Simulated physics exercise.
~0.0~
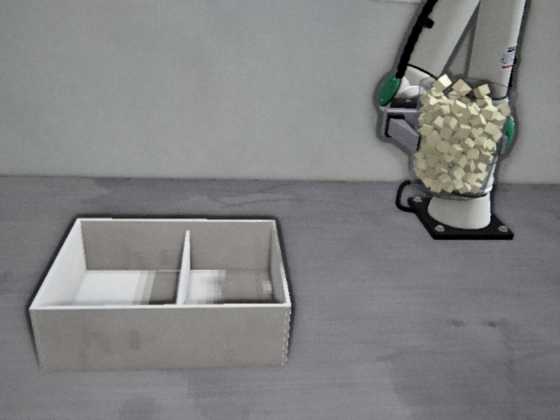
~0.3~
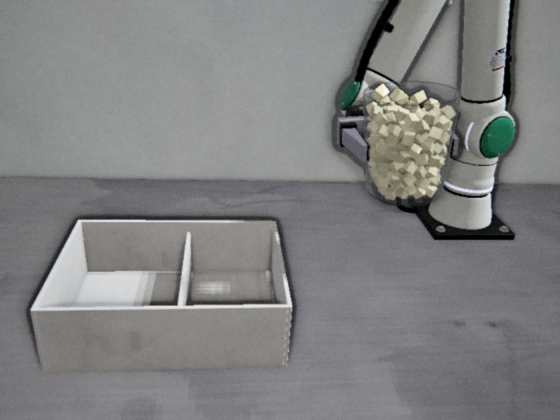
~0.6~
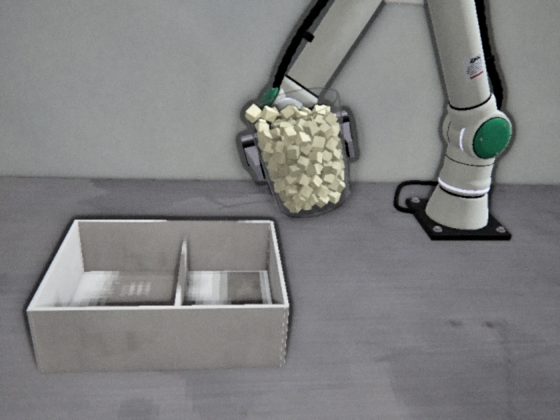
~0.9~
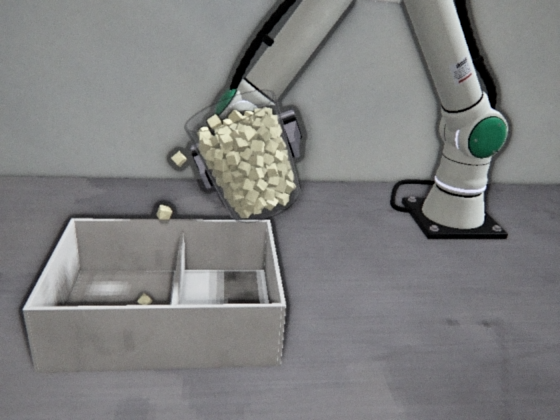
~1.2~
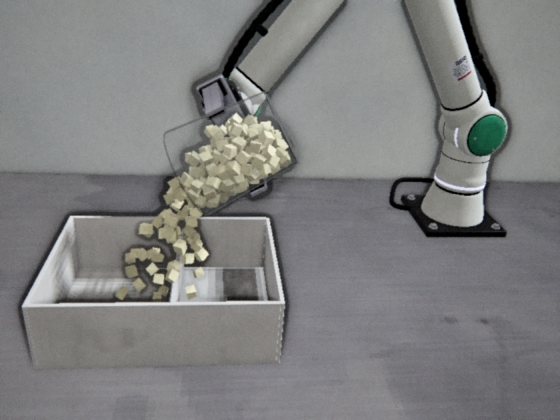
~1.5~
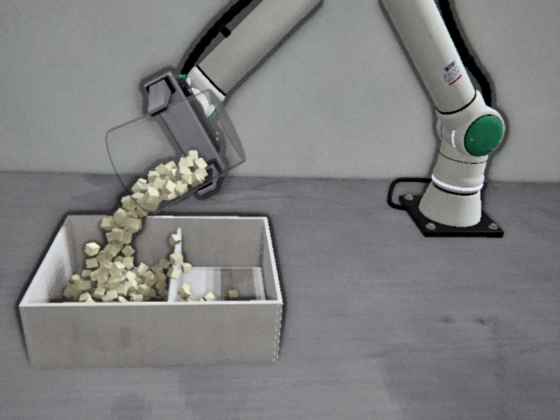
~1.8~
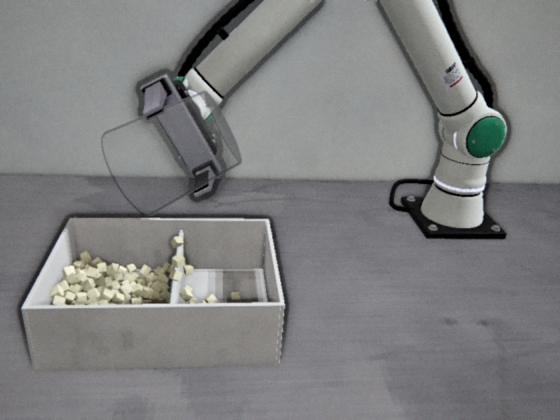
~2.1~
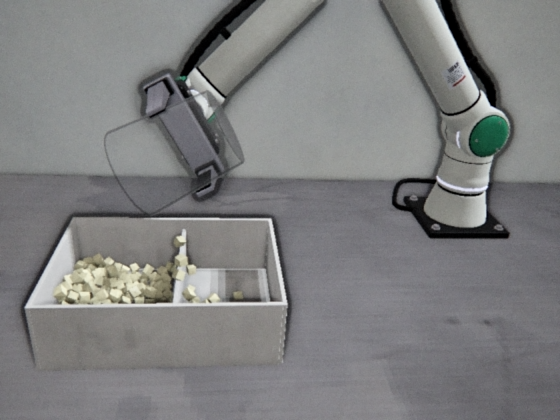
A pale robot arm with green joints holds a clear cup heaped with cream-coloured dice, seen from the front and slightly above a grey table against a plain light wall. An open, light-coloured box, split by a cross wall, stands at the left, while the arm's black base sits at the right. The arm carries the cup left, leaning it until a few dice drop. It then tips the cup onto its side, and the dice stream into the box. The emptied cup stays tilted above, with most dice piled in the left part and a few in the right.
